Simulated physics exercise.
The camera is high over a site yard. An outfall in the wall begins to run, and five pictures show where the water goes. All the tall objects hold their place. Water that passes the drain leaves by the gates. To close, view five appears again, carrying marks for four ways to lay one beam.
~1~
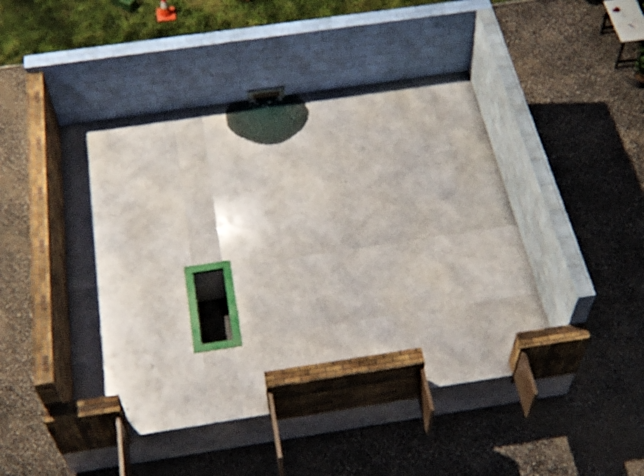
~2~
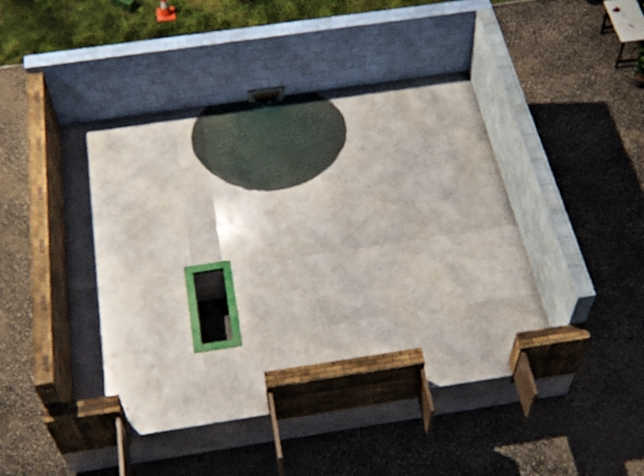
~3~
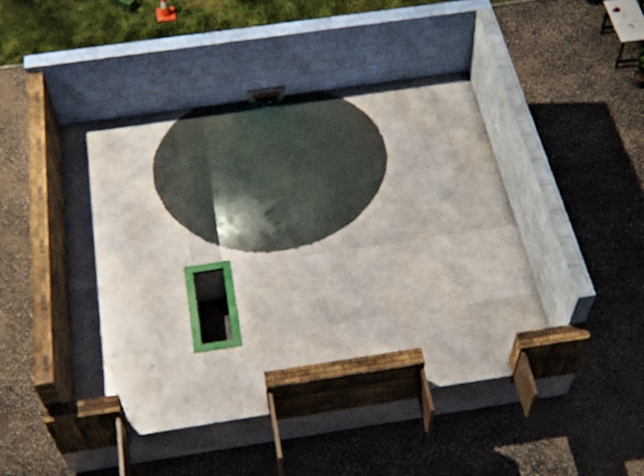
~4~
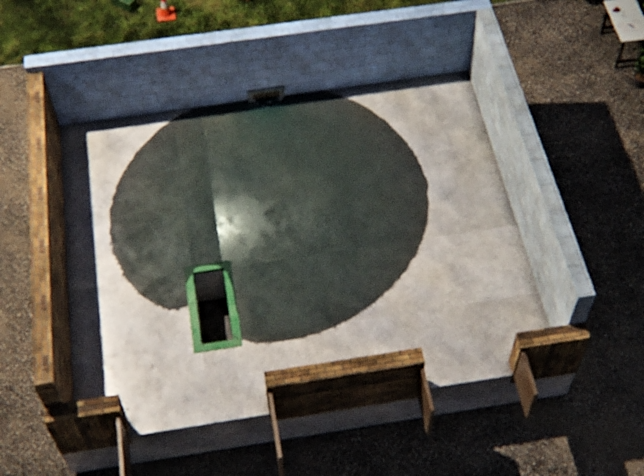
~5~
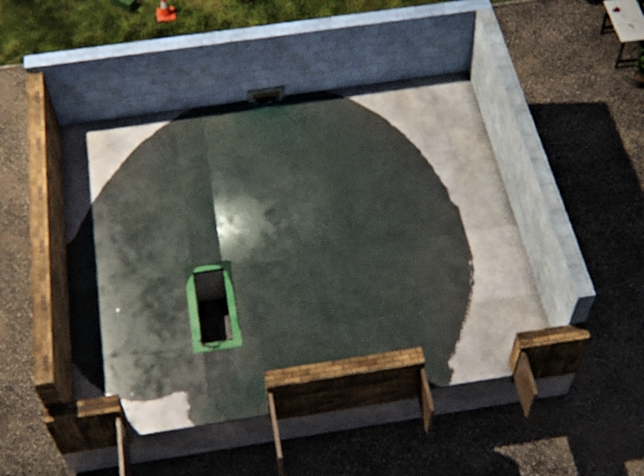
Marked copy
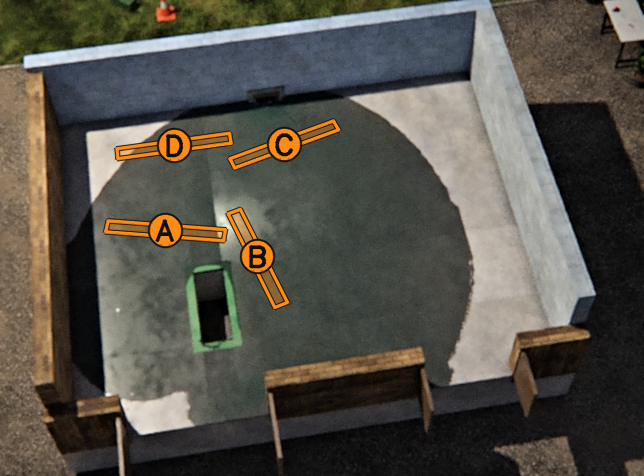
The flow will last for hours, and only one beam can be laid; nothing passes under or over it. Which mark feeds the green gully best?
D works best here.
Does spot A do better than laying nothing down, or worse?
Spot A is worse.
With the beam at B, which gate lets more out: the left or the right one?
More leaves on the left.
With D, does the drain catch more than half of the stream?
No, it does not.
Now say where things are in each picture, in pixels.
In the first frame, outfall at (266, 94); green gully at (213, 306); open gate at (198, 410); open gate at (463, 367); front seen at (236, 131), 3 % of the ground wet; green gully still dry.
In the second frame, front seen at (295, 181), 10 % of the ground wet; green gully still dry.
In the third frame, front seen at (217, 242), 22 % of the ground wet; green gully still dry.
In the fourth frame, front seen at (268, 334), 41 % of the ground wet; green gully taking water.
In the fifth frame, front seen at (117, 373), 62 % of the ground wet; green gully taking water.
On the marked copy, A from (106, 226) to (224, 235); B from (234, 211) to (281, 304); C from (232, 163) to (336, 125); D from (117, 153) to (230, 138).
For spot A, about 13 % of the stream goes into the green gully, about 87 % out by the gates.
For spot B, about 13 % of the stream goes into the green gully, about 87 % out by the gates.
For spot C, about 10 % of the stream goes into the green gully, about 90 % out by the gates.
For spot D, about 22 % of the stream goes into the green gully, about 78 % out by the gates.
